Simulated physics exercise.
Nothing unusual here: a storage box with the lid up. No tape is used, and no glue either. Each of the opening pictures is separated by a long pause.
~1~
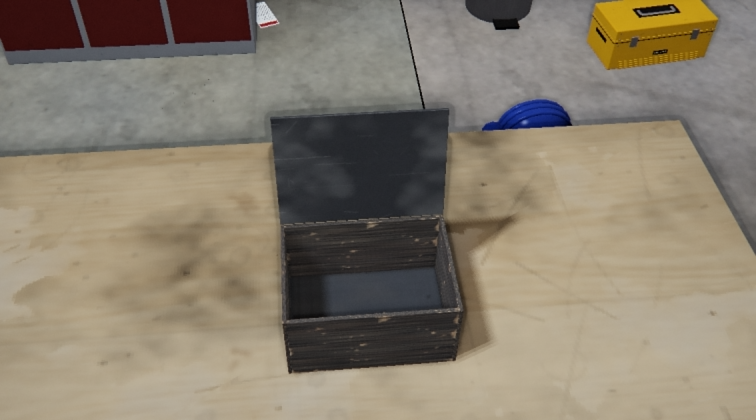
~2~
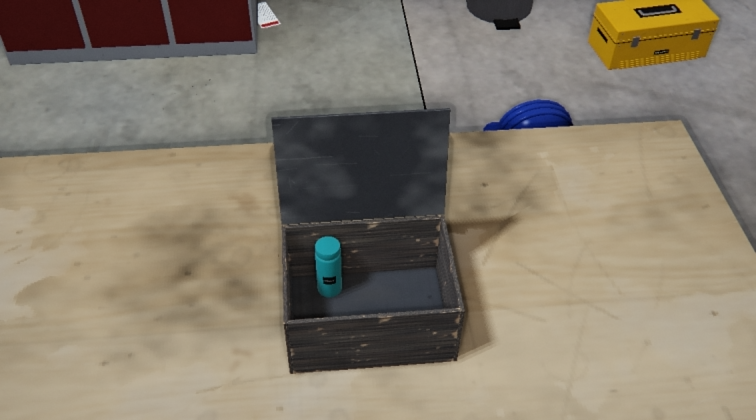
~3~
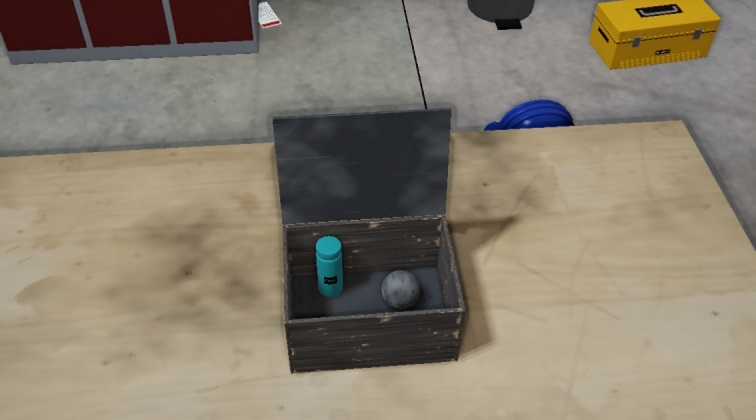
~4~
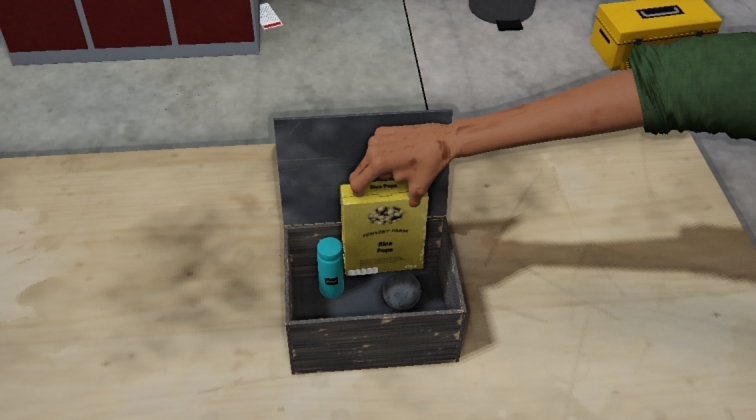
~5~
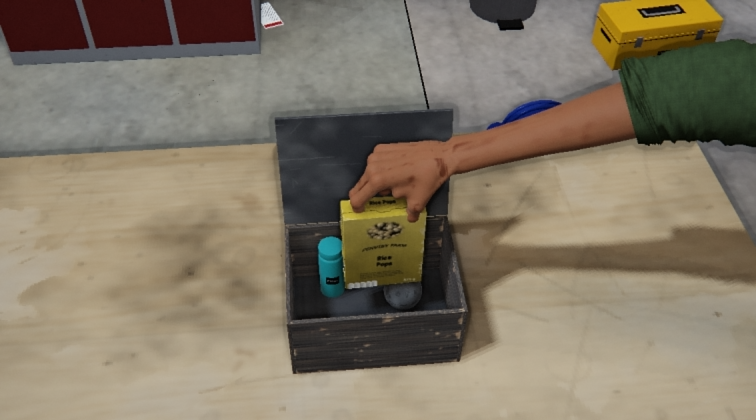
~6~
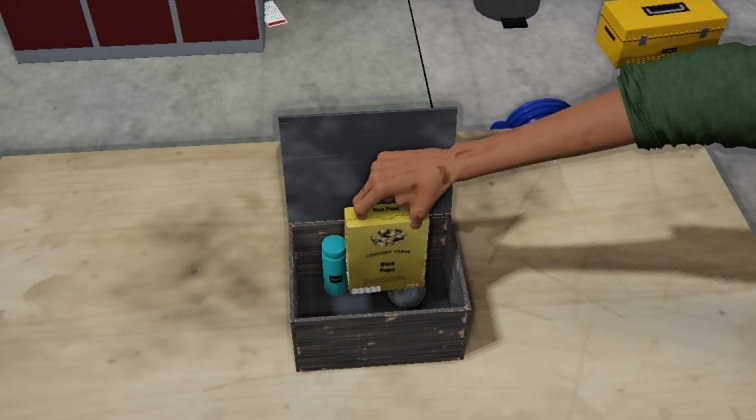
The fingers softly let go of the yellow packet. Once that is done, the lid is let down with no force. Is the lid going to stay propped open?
My guess is the lid comes to rest fully.
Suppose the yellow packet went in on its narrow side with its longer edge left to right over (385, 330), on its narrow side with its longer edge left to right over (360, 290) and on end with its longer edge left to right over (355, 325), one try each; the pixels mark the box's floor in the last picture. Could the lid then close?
Try 1: Lid goes down; try 2: Lid goes down; try 3: Lid stays raised.
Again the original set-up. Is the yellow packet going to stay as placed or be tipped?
Result: The yellow packet leans over.
Then, 0.50 s on from there, yellow packet on its side near (351, 285); grey ball shifted about its own width.
Then, 1.40 s on from there, lid 76° above the rim; yellow packet on its side near (357, 294); grey ball shifted a little.
Then, 1.90 s on from there, lid 15° above the rim; yellow packet on its side near (357, 294); grey ball shifted a little.
In the end, lid shut; toppled in the box, yellow packet; the other 2 unmoved. At the end, from the last picture's camera, yellow packet near (357, 294).
